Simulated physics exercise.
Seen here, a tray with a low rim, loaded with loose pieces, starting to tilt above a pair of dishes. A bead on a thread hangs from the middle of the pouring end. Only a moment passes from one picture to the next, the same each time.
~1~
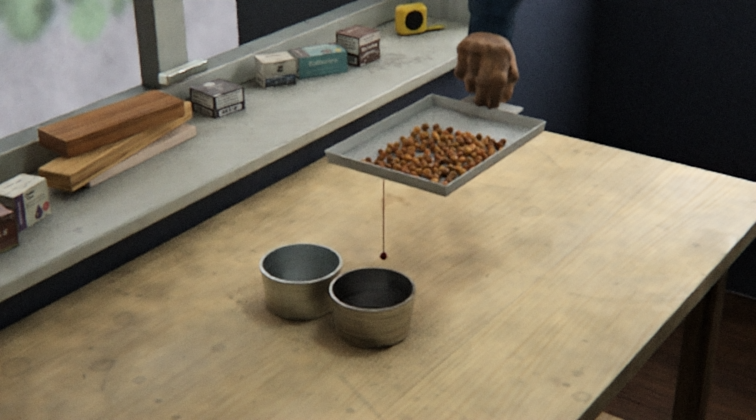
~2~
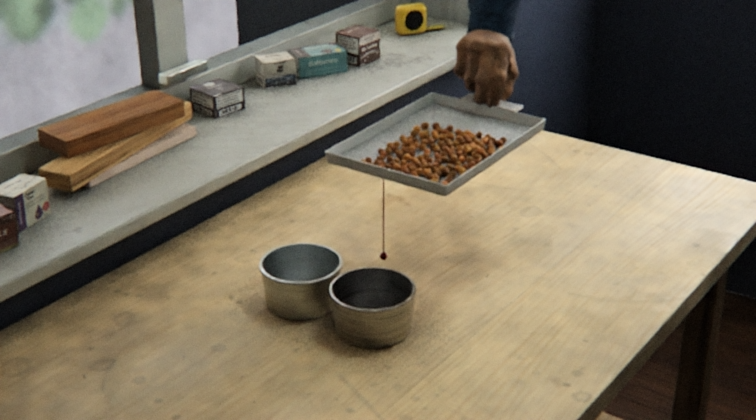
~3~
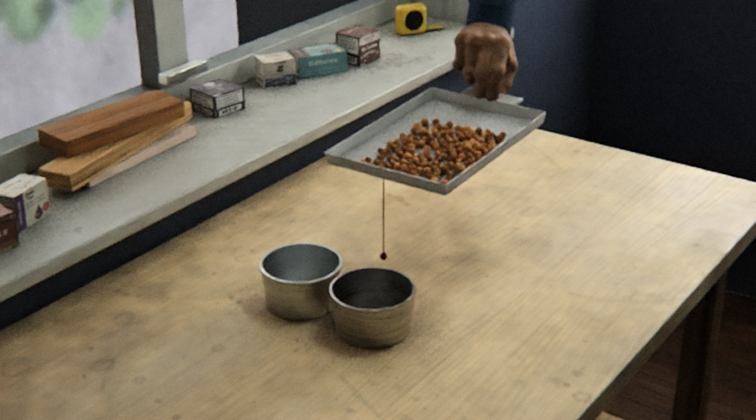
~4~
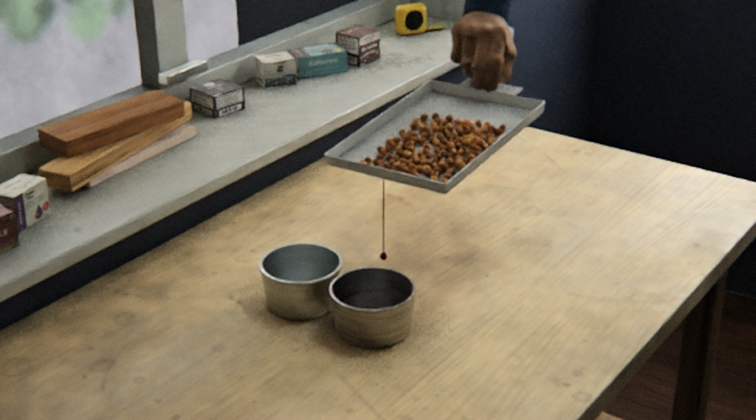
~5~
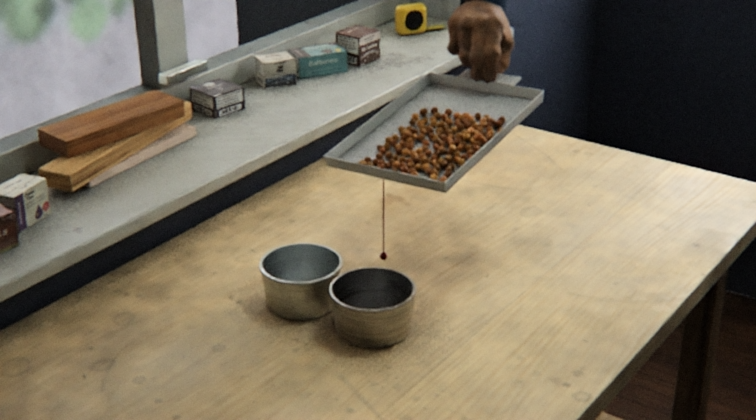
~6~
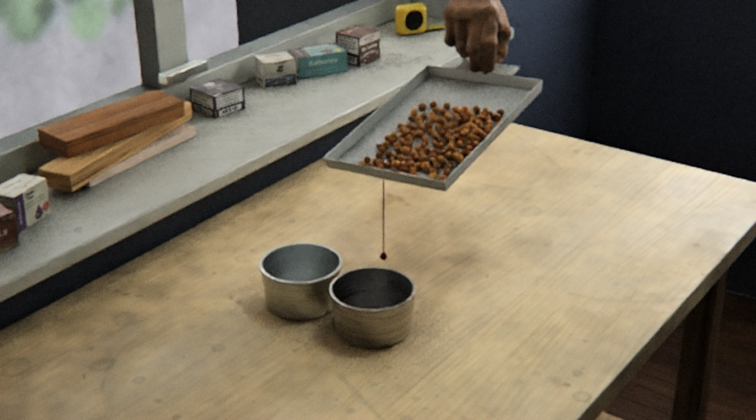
A hand slowly tilts a metal tray of roasted chickpeas above two round metal dishes.
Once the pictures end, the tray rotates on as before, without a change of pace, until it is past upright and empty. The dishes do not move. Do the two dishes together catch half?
In the dishes lies over half of it.
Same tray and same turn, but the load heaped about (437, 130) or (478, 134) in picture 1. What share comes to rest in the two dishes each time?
In turn 80 and 70 in a hundred.
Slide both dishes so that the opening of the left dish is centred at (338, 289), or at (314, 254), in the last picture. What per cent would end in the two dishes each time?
In turn 50 and 70 in a hundred.
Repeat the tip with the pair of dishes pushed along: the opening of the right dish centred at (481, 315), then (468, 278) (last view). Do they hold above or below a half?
The first try: Less than half. The second: Under half.
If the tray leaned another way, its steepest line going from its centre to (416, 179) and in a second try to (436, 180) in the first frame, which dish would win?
One: The right dish. Two: The right one.
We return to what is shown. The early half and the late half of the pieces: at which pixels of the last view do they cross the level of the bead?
Early half (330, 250), late half (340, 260).
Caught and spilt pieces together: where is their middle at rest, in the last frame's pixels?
At about (326, 303).
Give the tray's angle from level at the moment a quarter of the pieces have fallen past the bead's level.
Roughly 110°.
Soon after the last picture, tray tipped steeply; all on the tray.
A little later, tray tipped right over; all on the tray.
Later still, tray tipped past a quarter turn; about a third in the right dish; about half in the left dish; about a quarter outside both; a stray few in the air.
At rest, tray tipped past a quarter turn; about a third in the right dish; about half in the left dish; about a quarter outside both; a stray few in the air.
